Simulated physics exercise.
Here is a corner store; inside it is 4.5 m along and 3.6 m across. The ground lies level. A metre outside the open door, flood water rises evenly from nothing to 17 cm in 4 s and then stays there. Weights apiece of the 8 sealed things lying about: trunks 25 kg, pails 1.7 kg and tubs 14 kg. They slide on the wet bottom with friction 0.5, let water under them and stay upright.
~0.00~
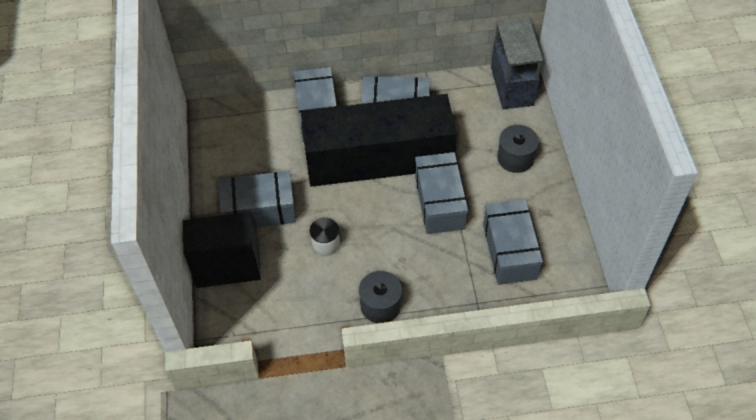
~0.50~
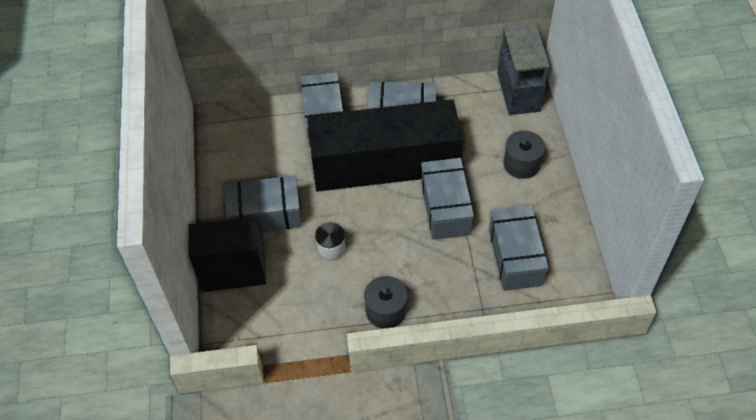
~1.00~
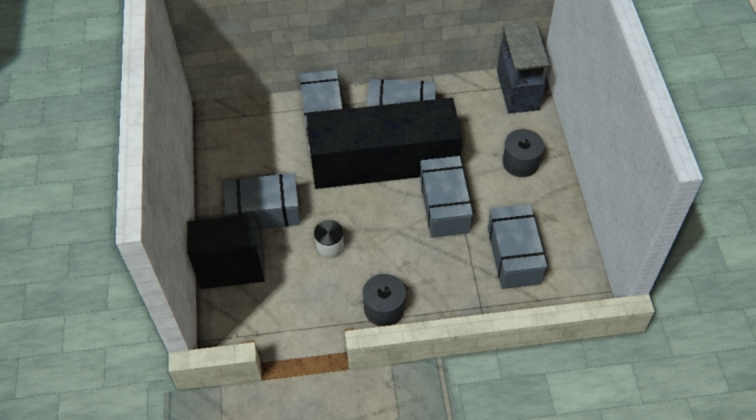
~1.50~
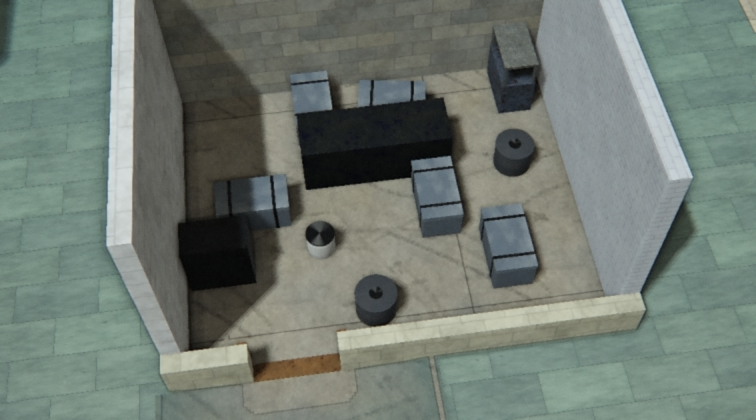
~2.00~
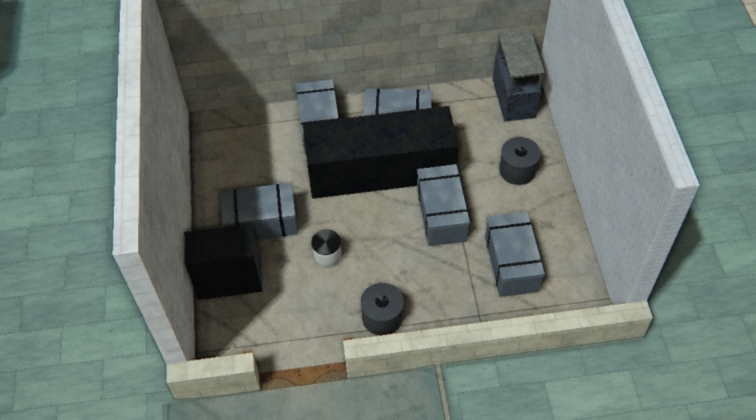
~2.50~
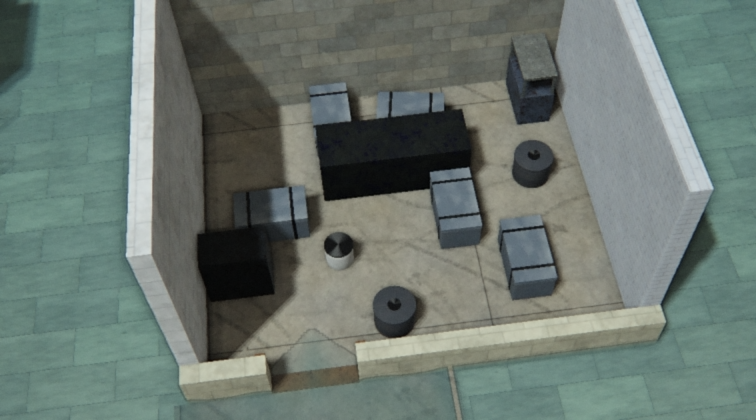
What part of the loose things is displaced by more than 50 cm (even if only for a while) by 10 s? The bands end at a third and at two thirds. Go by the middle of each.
It is less than a third.
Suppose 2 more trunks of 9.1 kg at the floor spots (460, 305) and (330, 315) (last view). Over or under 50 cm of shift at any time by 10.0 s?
In turn: Less, over.
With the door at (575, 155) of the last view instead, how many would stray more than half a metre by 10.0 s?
Then 2.
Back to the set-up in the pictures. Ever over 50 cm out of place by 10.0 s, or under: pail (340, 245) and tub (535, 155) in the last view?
In that order: More, under.
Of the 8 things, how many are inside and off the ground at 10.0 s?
I count 1.
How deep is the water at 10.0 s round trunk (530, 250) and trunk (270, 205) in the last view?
About 2 and 6 cm.
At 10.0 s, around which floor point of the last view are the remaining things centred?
Near (433, 214).
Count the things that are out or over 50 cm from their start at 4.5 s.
1 of them.
After 3.5 s 0 of 8 are over 50 cm from their spots; 0 afloat.
After 4.5 s 1 of 8 are over 50 cm from their spots; 0 afloat.
After 7.0 s 1 of 8 are over 50 cm from their spots; 0 afloat.
After 10.0 s 2 of 8 are over 50 cm from their spots, and 2 have been at some point; 1 afloat.
